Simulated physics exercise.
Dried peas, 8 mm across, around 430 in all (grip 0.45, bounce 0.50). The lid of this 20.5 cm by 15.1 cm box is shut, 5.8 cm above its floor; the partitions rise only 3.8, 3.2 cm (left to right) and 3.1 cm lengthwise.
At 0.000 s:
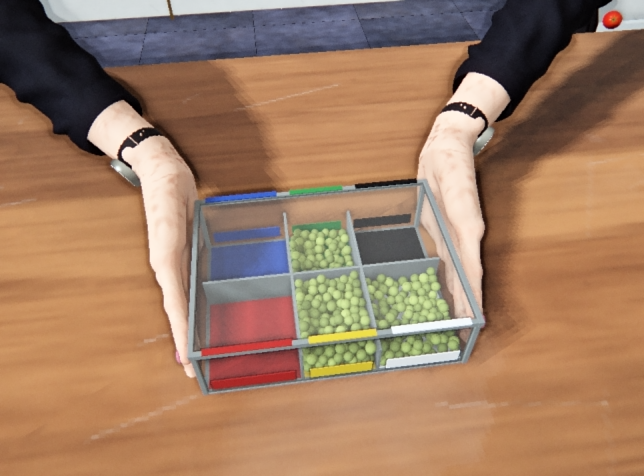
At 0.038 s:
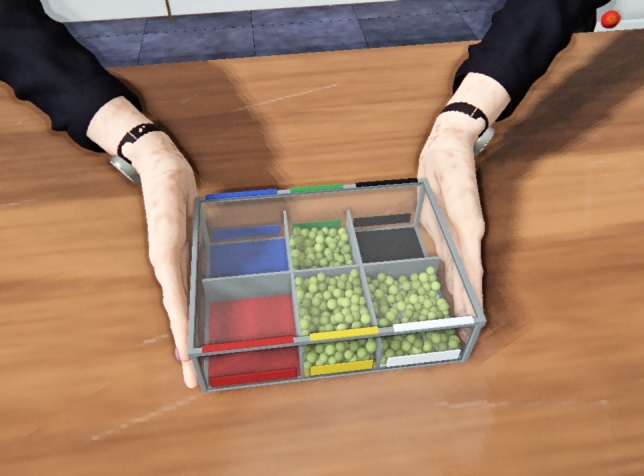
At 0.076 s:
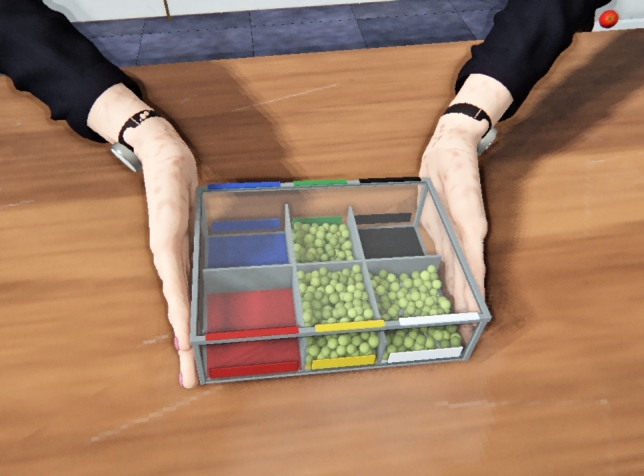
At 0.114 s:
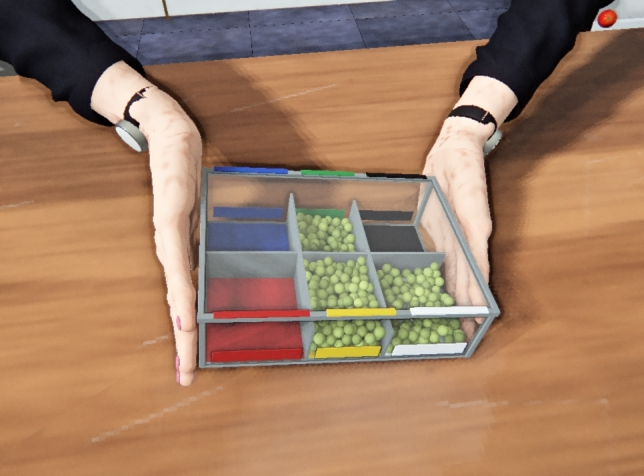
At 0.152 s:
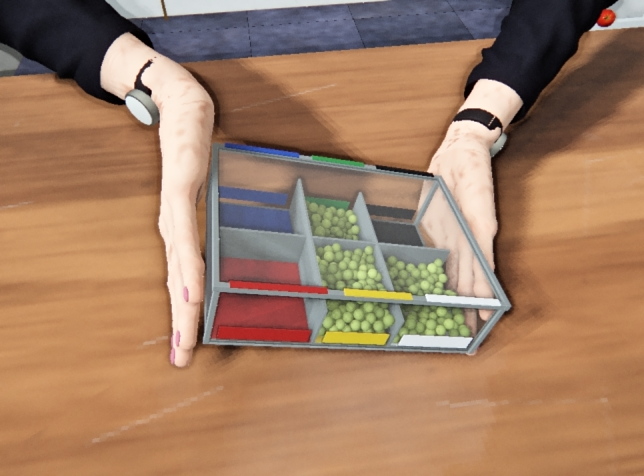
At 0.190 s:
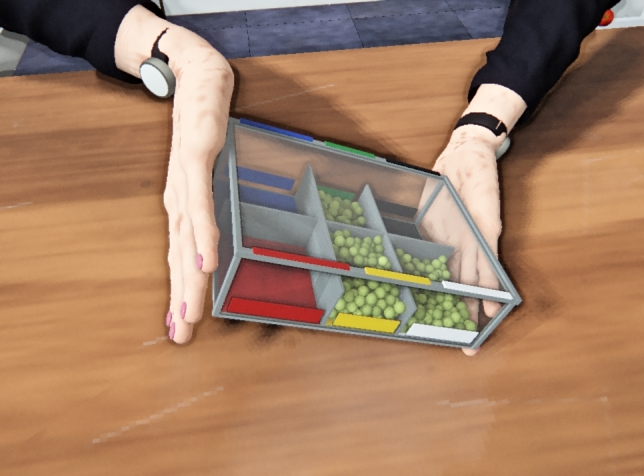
The clip shows two hands holding a clear, divided box with green peas in the green, yellow and white sections; the hands then tilt it increasingly, raising its left side, while the blue, red and black sections remain empty.
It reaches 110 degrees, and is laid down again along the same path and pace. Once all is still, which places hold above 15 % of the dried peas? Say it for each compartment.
Red compartment: Below; blue compartment: Below; green compartment: Below; yellow compartment: Below; white compartment: Above; black compartment: Above.
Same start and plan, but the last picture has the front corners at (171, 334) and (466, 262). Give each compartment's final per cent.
Red 10, blue 65, green 20, yellow 5, white 0, black 0.
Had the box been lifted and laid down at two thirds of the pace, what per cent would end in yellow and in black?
In that case yellow 0; black 45.
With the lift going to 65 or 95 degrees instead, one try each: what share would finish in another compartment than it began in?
Some 20 and 60 per cent.
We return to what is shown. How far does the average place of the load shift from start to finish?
Roughly 5.5 cm.
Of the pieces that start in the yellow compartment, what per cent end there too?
About 0 per cent.
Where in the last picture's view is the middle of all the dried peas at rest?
At about (410, 278).
Then, at 0.75 s, tilt 109 degrees; green 10 %, yellow 15 %, white 55 %, black 25 %.
Then, at 1.12 s, tilt 46 degrees; white 55 %, black 45 %.
After 1.58 s, tilt 0 degrees; white 50 %, black 50 %.
By 2.0 s all is still; red 0 %, blue 0 %, green 0 %, yellow 0 %, white 50 %, black 50 %.
